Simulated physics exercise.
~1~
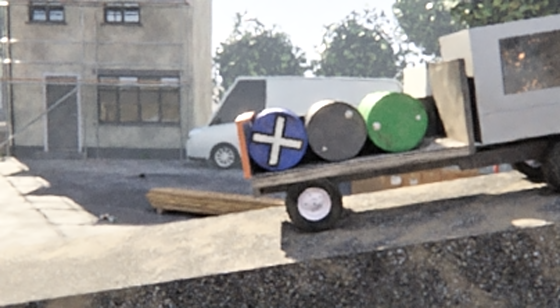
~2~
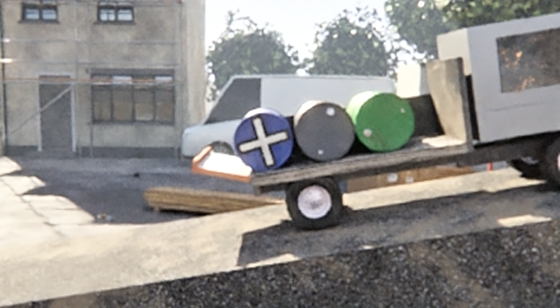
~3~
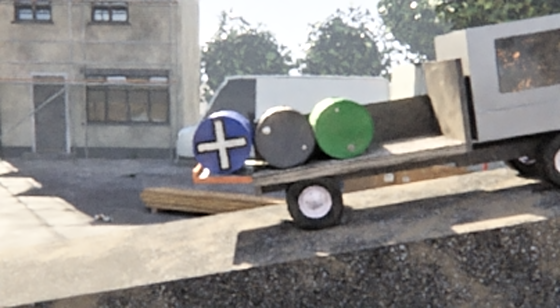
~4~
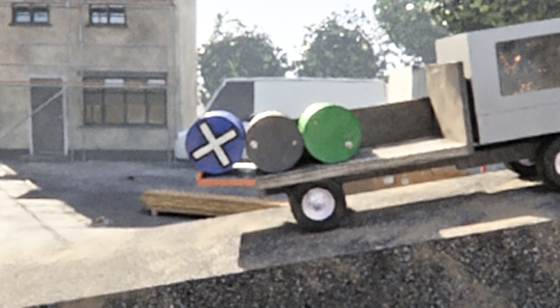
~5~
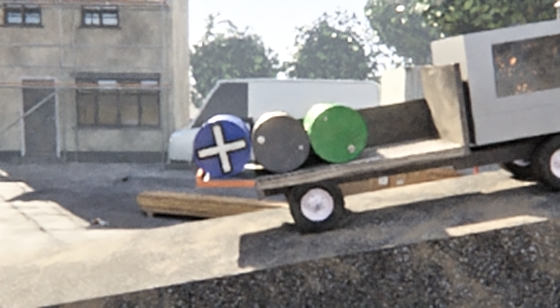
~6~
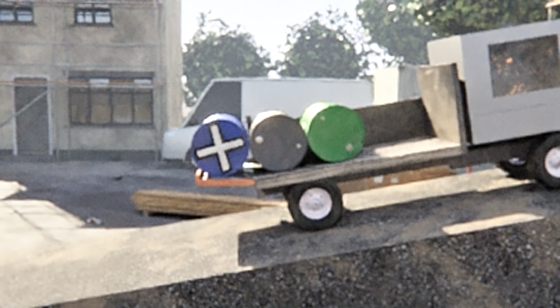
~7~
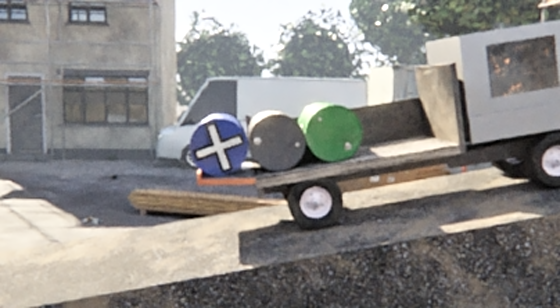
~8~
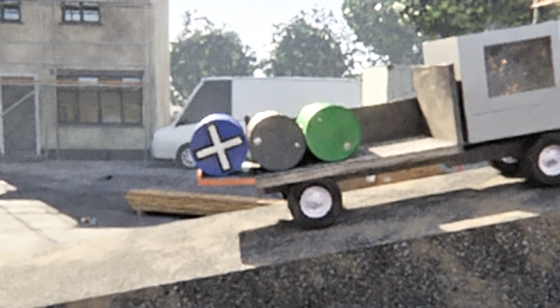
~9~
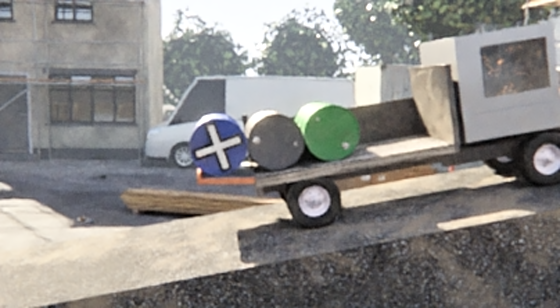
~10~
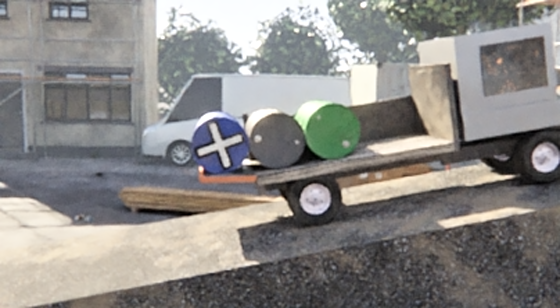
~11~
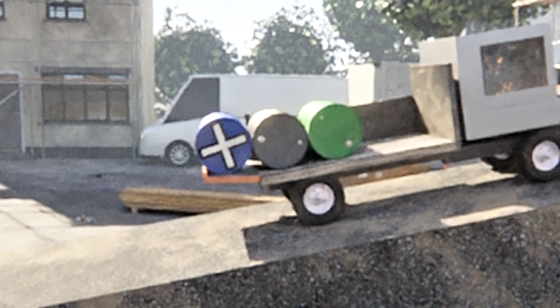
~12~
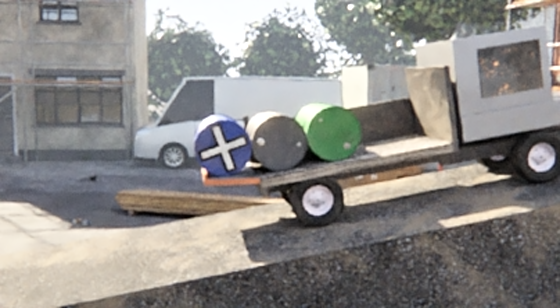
A pick-up stood nose-up on a slope as its tailgate dropped open, and the blue, grey and green drums rolled left toward it. The blue one rolled onto the lowered gate, rocked back slightly and stayed there, with the other two resting behind it on the bed.
